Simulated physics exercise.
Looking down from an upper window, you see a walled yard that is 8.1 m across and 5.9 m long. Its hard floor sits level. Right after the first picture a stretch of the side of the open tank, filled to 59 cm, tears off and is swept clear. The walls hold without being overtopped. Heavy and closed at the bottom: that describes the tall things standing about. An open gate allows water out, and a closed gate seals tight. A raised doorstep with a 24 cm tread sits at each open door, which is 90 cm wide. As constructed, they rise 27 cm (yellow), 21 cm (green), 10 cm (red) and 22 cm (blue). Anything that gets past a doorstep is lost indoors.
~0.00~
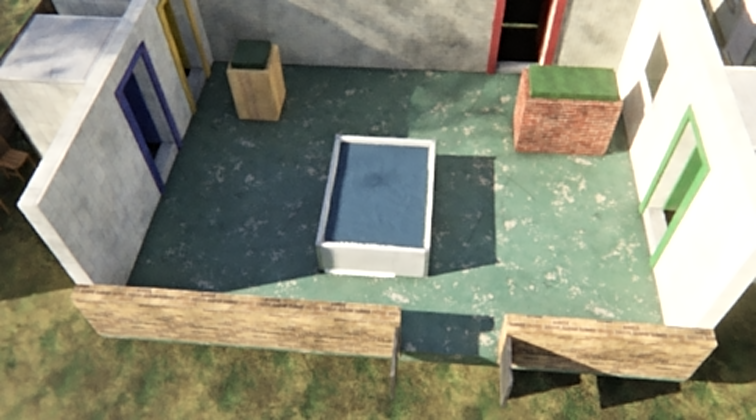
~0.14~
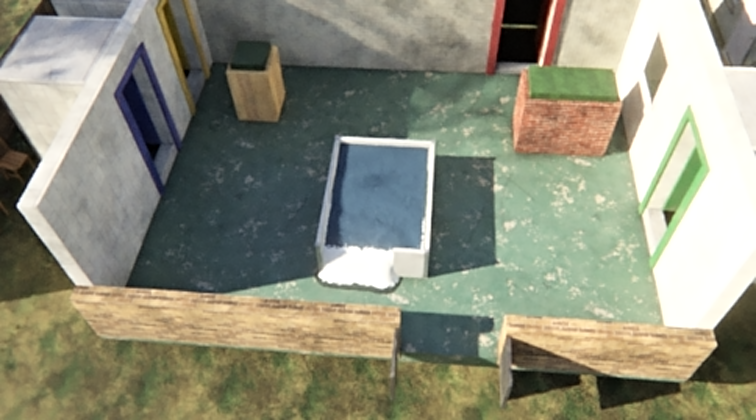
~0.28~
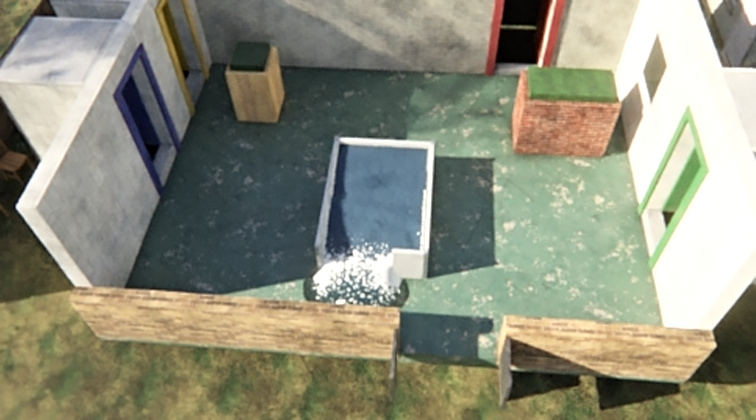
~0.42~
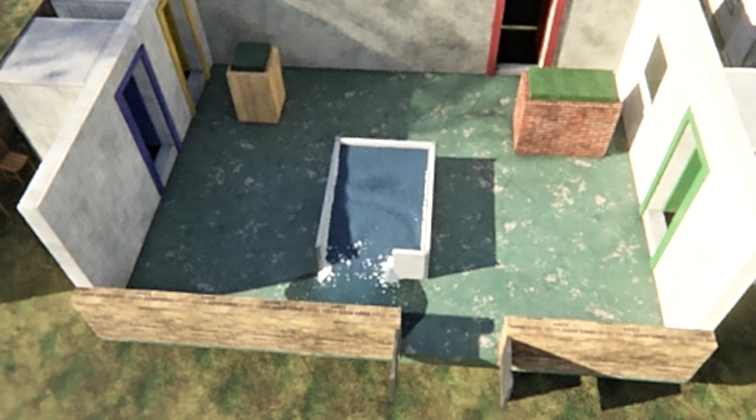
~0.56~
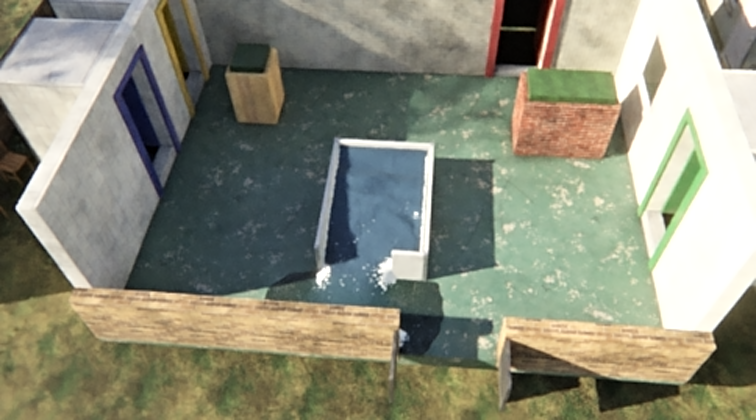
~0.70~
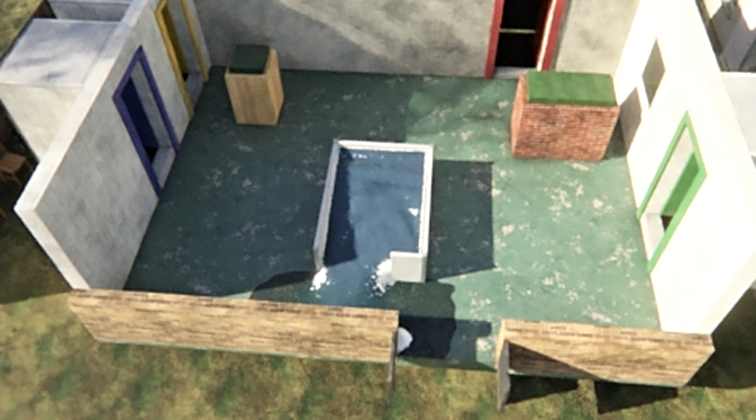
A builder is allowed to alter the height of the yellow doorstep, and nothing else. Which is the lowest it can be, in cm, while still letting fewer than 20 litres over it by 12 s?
No lower than about 6 cm.
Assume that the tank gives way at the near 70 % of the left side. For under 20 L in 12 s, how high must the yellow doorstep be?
Then roughly 10.5 cm.
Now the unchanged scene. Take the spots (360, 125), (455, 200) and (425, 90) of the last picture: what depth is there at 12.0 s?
In that order: 4, 4 and 4 cm.
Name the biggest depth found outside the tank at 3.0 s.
I'd put it near 26 cm.
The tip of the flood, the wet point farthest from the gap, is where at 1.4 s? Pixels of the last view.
I'd put the front's tip around (147, 320).
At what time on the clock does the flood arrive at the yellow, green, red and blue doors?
Yellow = 3.6 s, green = 3.2 s, red = 8.0 s, blue = 2.6 s.
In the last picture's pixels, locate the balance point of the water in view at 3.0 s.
The water is centred near (336, 258).
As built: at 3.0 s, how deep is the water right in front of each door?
Depths in cm - yellow: 0, green: 0, red: 0, blue: 7.
After 1.4 s water covers 10 % of the floor, deepest (43 cm) near (341, 324); it has not reached the yellow door.
After 3.0 s water covers 40 % of the floor, deepest (26 cm) near (124, 319); it has not reached the yellow door.
After 12.0 s water covers 95 % of the floor, deepest (8 cm) near (611, 119); 6 cm at the yellow door, 0 litres in over its 27 cm doorstep.
At the yellow door as built, the water arrived by 3.6 s and peaked near 10 cm at 7.4 s.
With a doorstep of 5 cm, 29 litres would have come in within the 12 s; with 7 cm, 11 litres. So under 20 litres takes about 6 cm.
